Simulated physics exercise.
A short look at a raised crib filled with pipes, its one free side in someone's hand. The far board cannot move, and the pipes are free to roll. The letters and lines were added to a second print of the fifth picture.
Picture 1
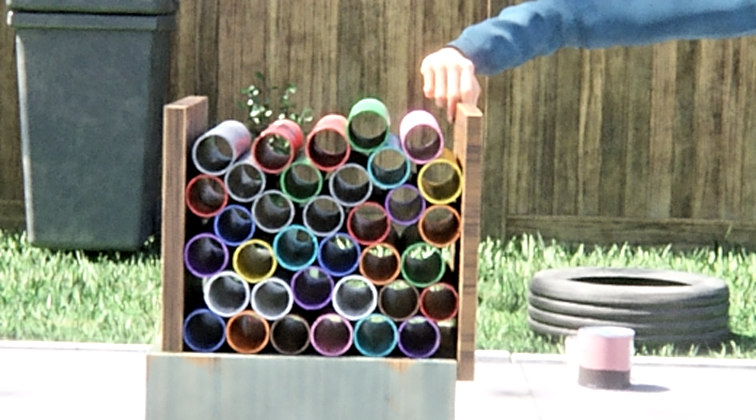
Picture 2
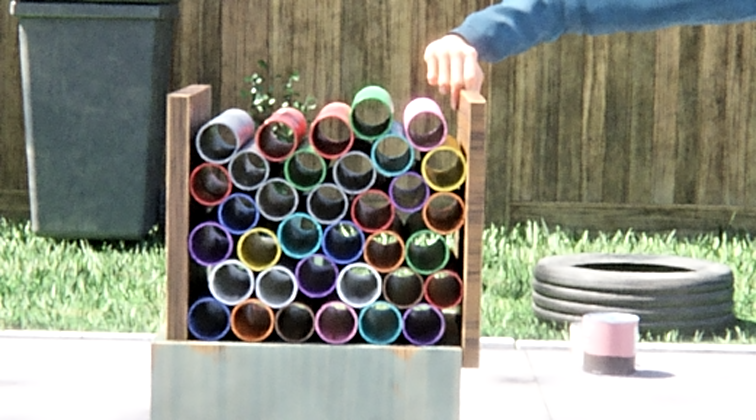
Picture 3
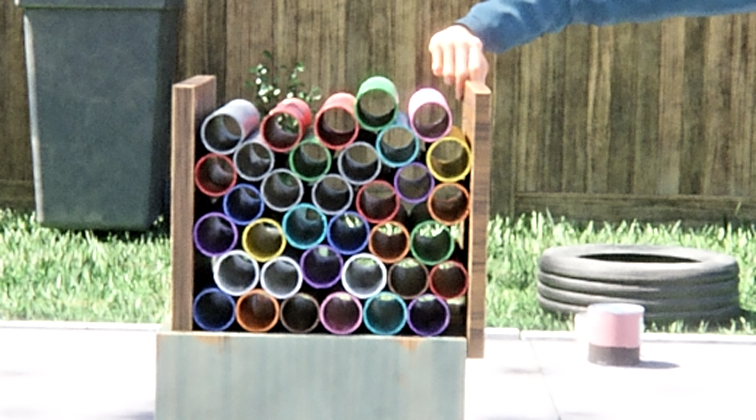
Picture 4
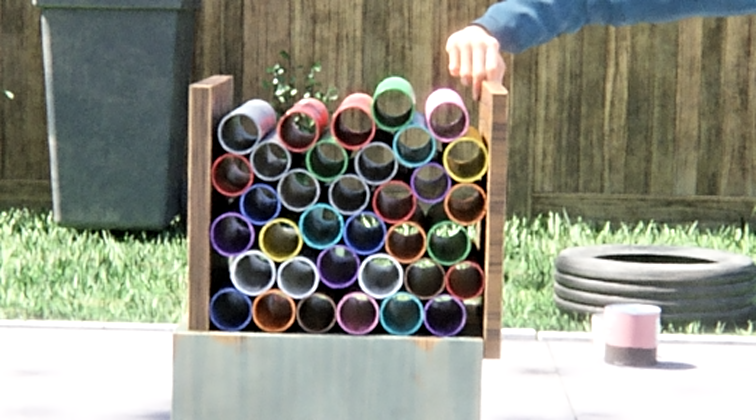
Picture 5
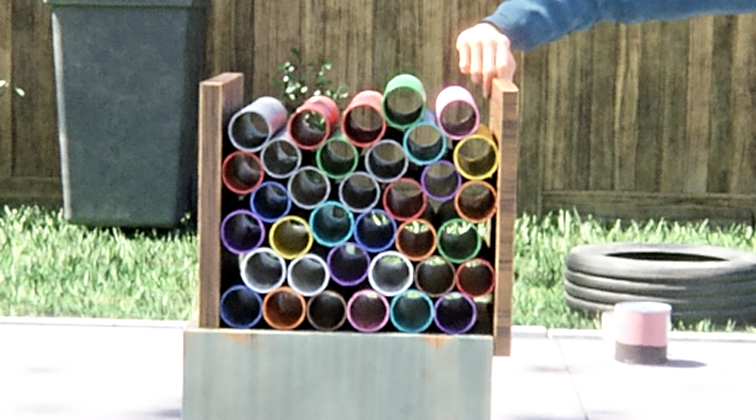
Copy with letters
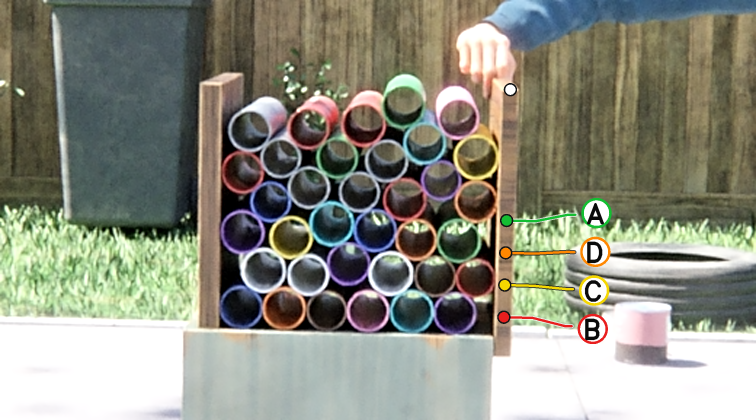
In a yard before a wooden fence, a hand rests on the right side board of a raised crib stacked with colourful pipes; the view shifts slightly while the hand, board and pipes show no clear movement of their own.
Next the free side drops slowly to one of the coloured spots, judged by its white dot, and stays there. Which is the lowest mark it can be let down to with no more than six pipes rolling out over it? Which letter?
Lower it to C and no more.
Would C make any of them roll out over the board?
Yes, at C.
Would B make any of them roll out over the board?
Yes.
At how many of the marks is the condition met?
Three of the four.
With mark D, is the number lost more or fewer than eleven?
It loses fewer than eleven.
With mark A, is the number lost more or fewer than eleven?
It loses fewer than eleven.
On the marked copy, A at (507, 221); B at (504, 317); C at (505, 285); D at (506, 253); the white dot at (510, 90).
Taking C. A third of the way, top of the board (499, 174).
Two thirds of the way, top of the board (496, 266).
When it is over, top of the board (496, 284), three out over the board.
As for the rest, A two out over the board; B more than six out over the board; D three out over the board.
